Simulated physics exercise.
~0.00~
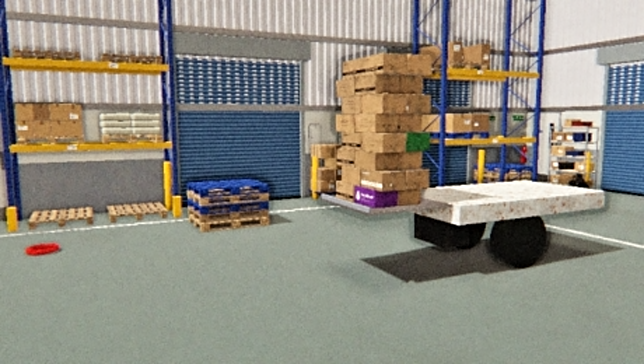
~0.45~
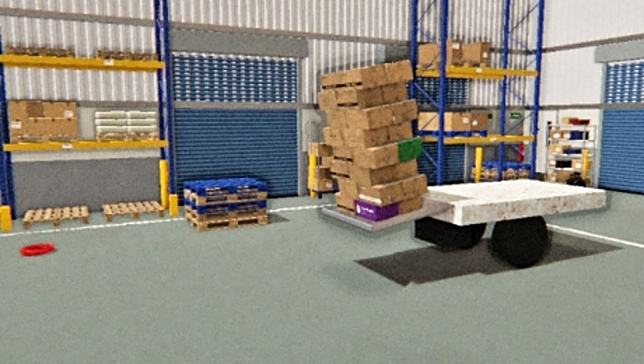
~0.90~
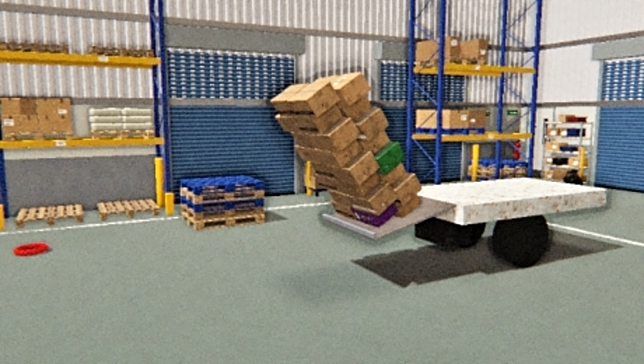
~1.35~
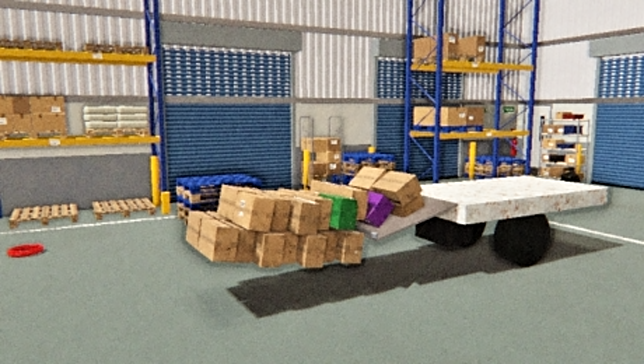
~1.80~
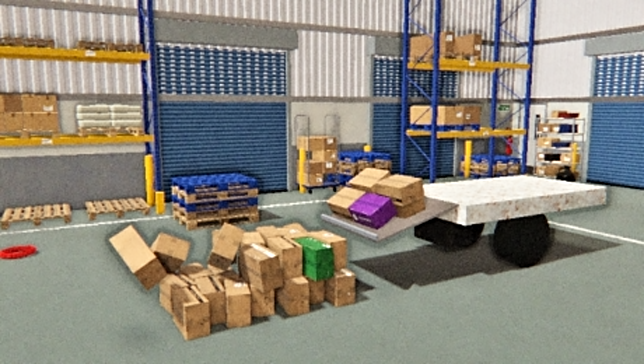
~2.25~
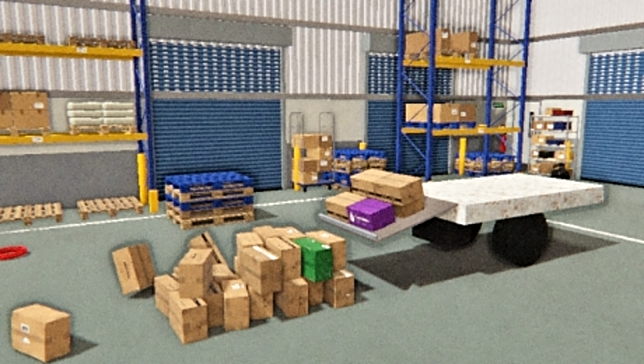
Tall stack of cardboard cartons leaning left on a tilting flap and toppling across a warehouse floor, leaving a few behind.
